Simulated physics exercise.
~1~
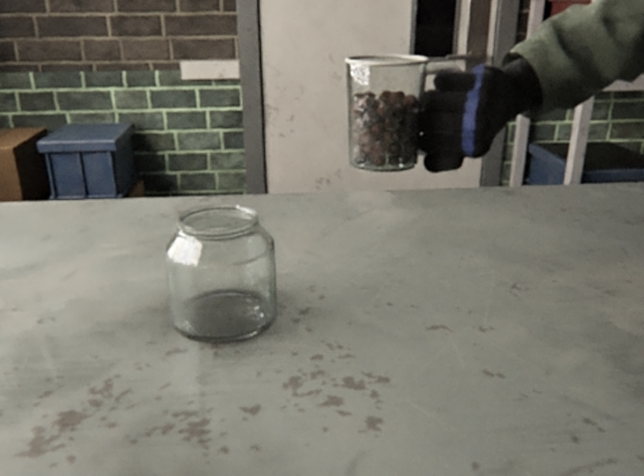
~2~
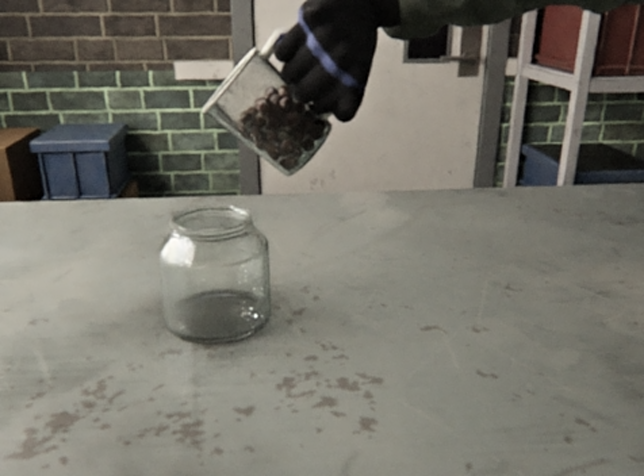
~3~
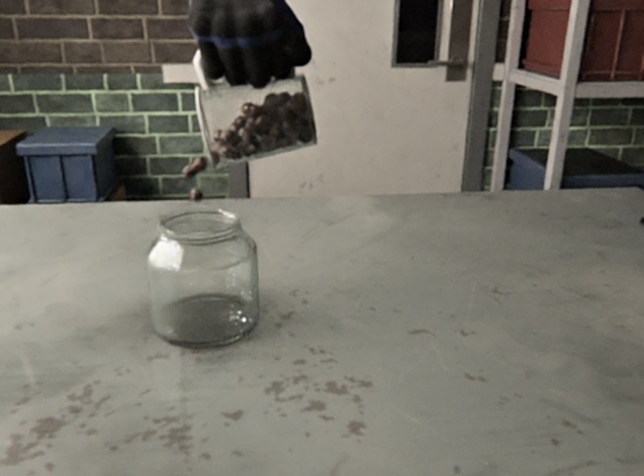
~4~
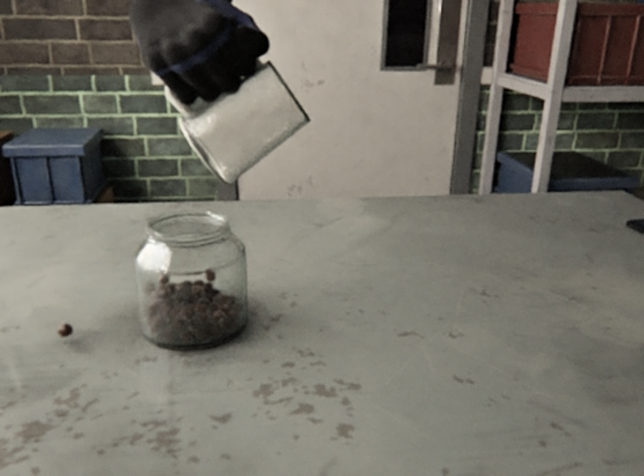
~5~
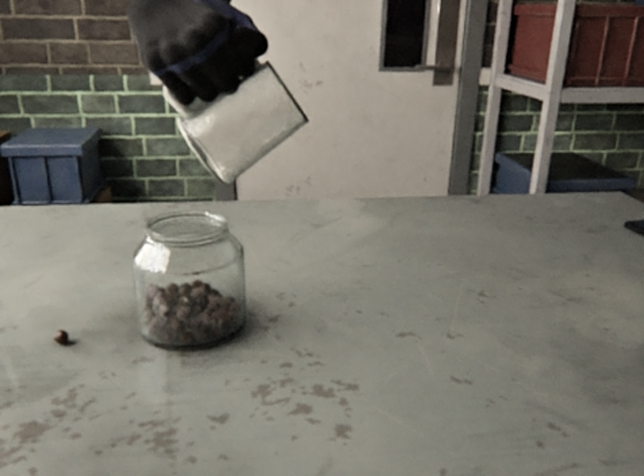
Dozens of small brown chocolate balls tumbled from a clear cup into an open glass jar as a black-gloved hand carried it left and tipped it over, leaving the cup empty, the jar partly filled and one stray ball on the table.
